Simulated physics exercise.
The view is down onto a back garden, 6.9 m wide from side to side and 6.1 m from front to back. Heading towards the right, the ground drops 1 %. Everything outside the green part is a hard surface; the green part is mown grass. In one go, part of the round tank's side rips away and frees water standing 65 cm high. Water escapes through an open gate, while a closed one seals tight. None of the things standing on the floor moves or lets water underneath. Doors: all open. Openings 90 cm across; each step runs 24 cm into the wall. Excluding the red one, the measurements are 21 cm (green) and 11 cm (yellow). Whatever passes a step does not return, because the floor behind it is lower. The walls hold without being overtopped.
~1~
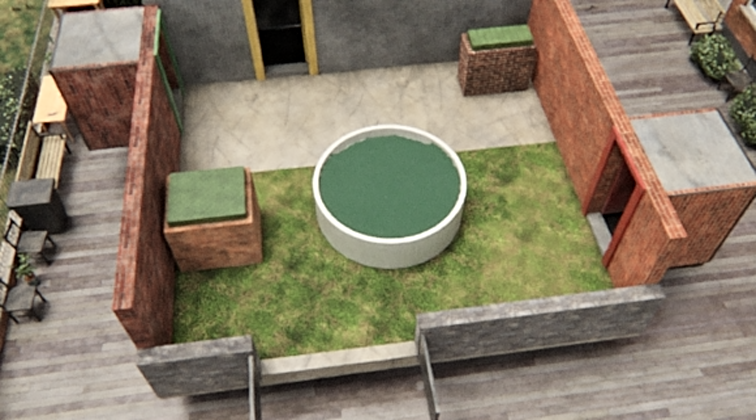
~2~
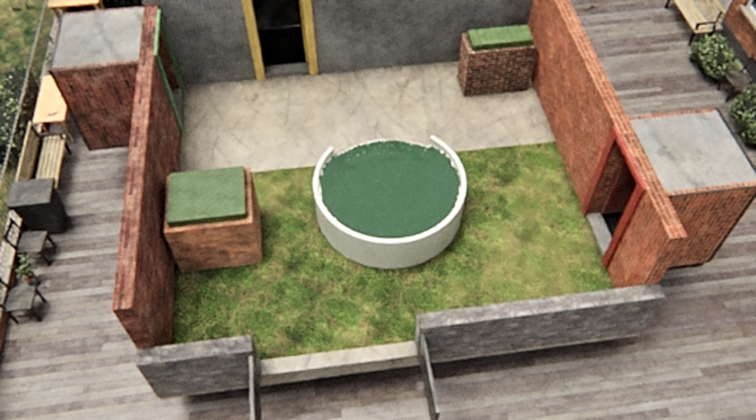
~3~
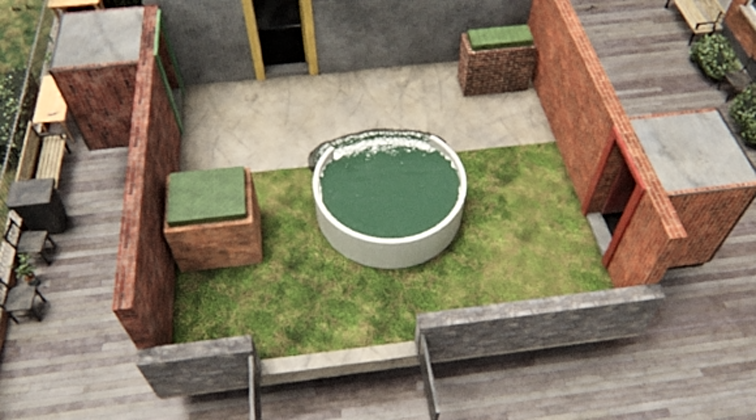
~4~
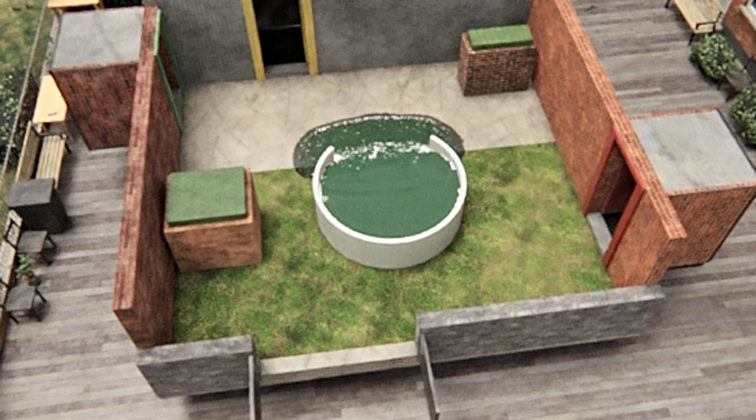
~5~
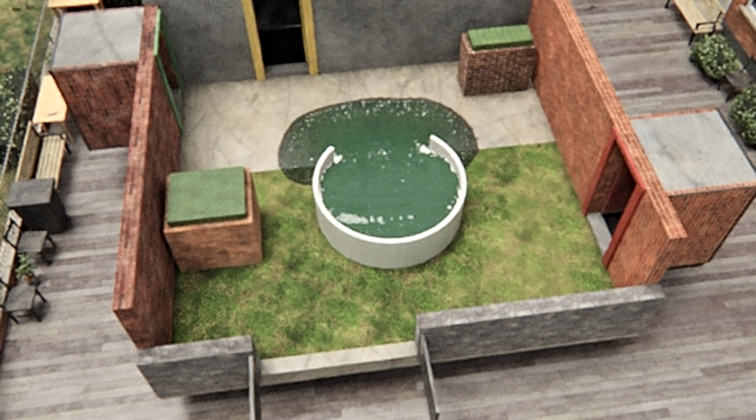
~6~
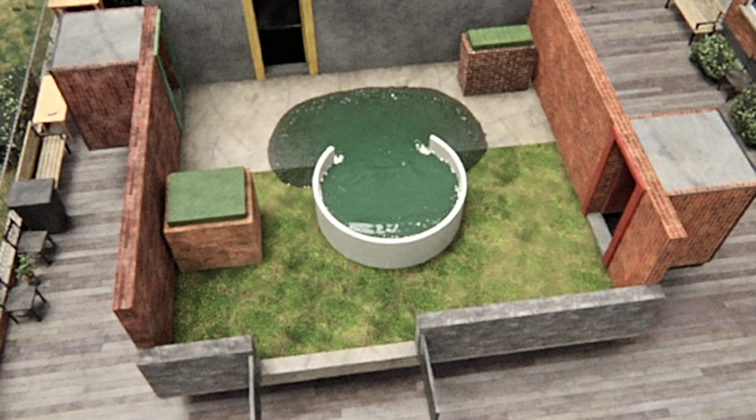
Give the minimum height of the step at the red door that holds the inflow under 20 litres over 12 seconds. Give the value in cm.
6 cm.
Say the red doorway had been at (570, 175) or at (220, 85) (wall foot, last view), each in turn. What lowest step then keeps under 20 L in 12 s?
First place around 8.5 cm, second around 13.0 cm.
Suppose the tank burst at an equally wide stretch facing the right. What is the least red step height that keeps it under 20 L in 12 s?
Then 24 cm.
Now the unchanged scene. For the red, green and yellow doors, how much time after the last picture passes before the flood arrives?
Red at 3.8 s, green at 1.3 s, yellow at 0.4 s.
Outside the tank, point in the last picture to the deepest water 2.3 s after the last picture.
Near pixel (521, 60).
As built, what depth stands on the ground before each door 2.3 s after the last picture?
In cm: Red 0, green 24, yellow 19.
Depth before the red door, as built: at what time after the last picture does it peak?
It peaks at about 9.5 s.
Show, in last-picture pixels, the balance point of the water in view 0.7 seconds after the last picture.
I'd put it close to (384, 168).
Then, 0.7 s after the last picture water covers 35 % of the floor, deepest (34 cm) near (365, 74); it has not reached the red door.
Then, 2.3 s after the last picture water covers 40 % of the floor, deepest (44 cm) near (521, 60); it has not reached the red door.
Then, 11.3 s after the last picture water covers 100 % of the floor, deepest (14 cm) near (521, 60); 9 cm at the red door, 4 litres in over its 8 cm step.
At the red door as built, the water peaked near 10 cm, 9.7 s after the last picture.
With a step of 5.5 cm, 27 litres would have come in within the 12 s; with 6.5 cm, 15 litres. So under 20 litres takes about 6 cm.
